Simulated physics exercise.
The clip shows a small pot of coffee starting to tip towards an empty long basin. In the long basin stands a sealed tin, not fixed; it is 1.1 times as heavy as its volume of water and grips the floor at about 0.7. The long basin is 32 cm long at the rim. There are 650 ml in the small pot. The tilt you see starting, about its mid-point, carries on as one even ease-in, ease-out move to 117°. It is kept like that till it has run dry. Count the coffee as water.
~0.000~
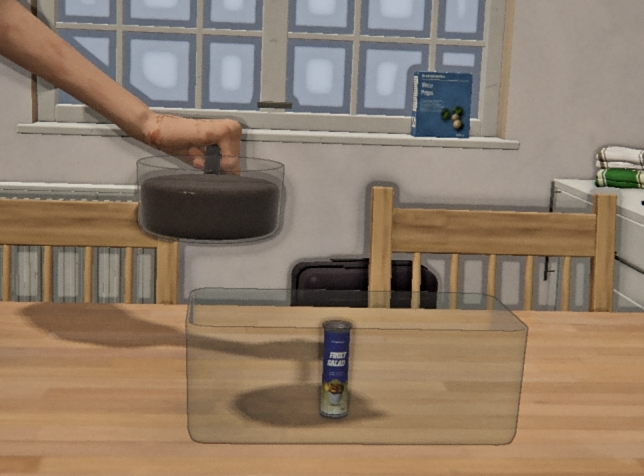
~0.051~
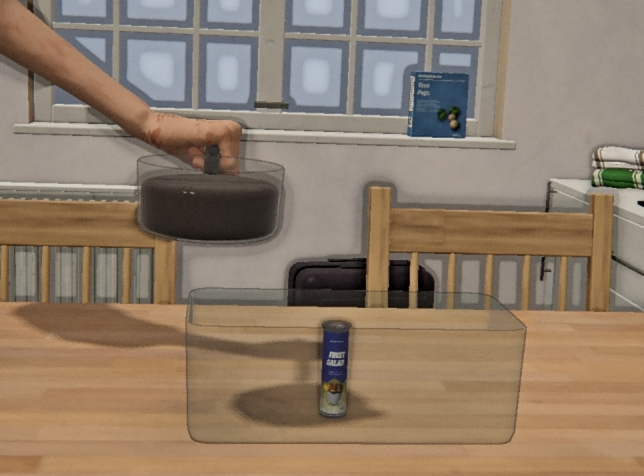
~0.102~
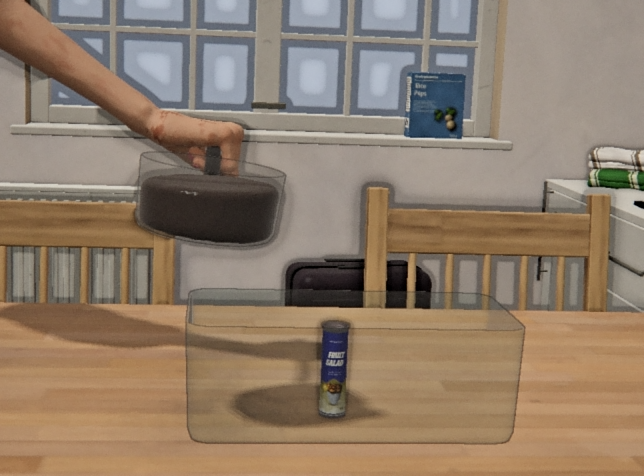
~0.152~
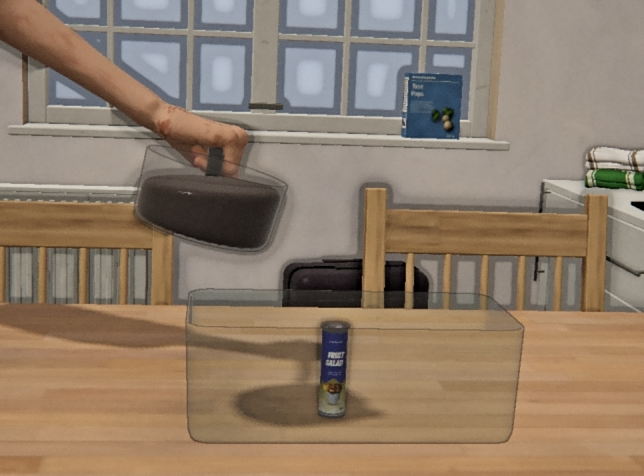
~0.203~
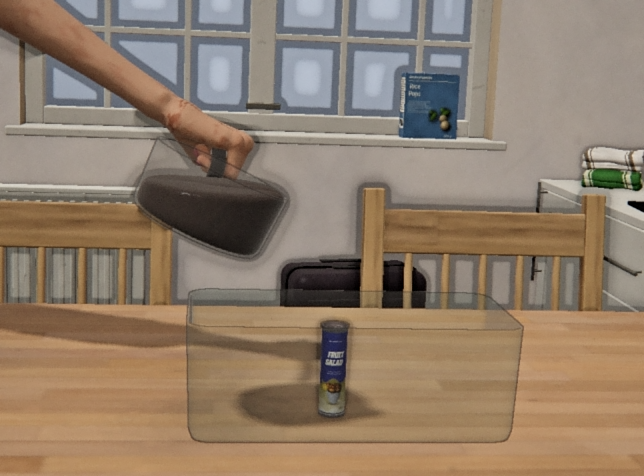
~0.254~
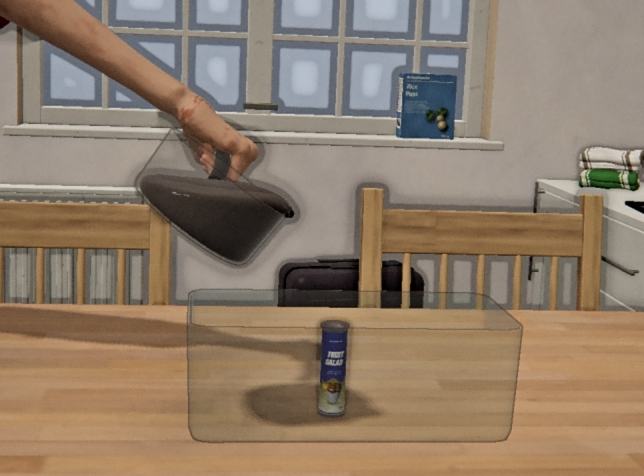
A hand held a small clear pot of dark coffee above a wooden table and gradually tilted it to the right, while a tin stood still in a long see-through basin below.
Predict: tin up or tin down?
It topples.
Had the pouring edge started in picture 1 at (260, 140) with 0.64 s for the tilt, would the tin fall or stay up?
Then it falls.
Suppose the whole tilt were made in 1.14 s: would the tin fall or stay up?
Then it falls.
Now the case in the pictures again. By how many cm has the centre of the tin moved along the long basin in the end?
Some 8.0 cm.
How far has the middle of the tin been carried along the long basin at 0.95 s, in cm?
About 8 cm.
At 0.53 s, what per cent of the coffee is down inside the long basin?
Near 56 in a hundred.
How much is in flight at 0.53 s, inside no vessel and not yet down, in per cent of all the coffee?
About 28 per cent.
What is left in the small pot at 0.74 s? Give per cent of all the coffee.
About 1 per cent.
By 0.53 s the tilt is 104° and 16 per cent is still to pour; the tin stands where it began.
By 0.74 s the tilt is 117° and 1 per cent is still to pour; the tin leans 20°.
By 0.95 s the tilt is 117° and 0 per cent is still to pour; the tin lies on its side.
By 1.18 s the tilt is 117° and 0 per cent is still to pour; the tin lies on its side.
At rest the tin lies on its side.
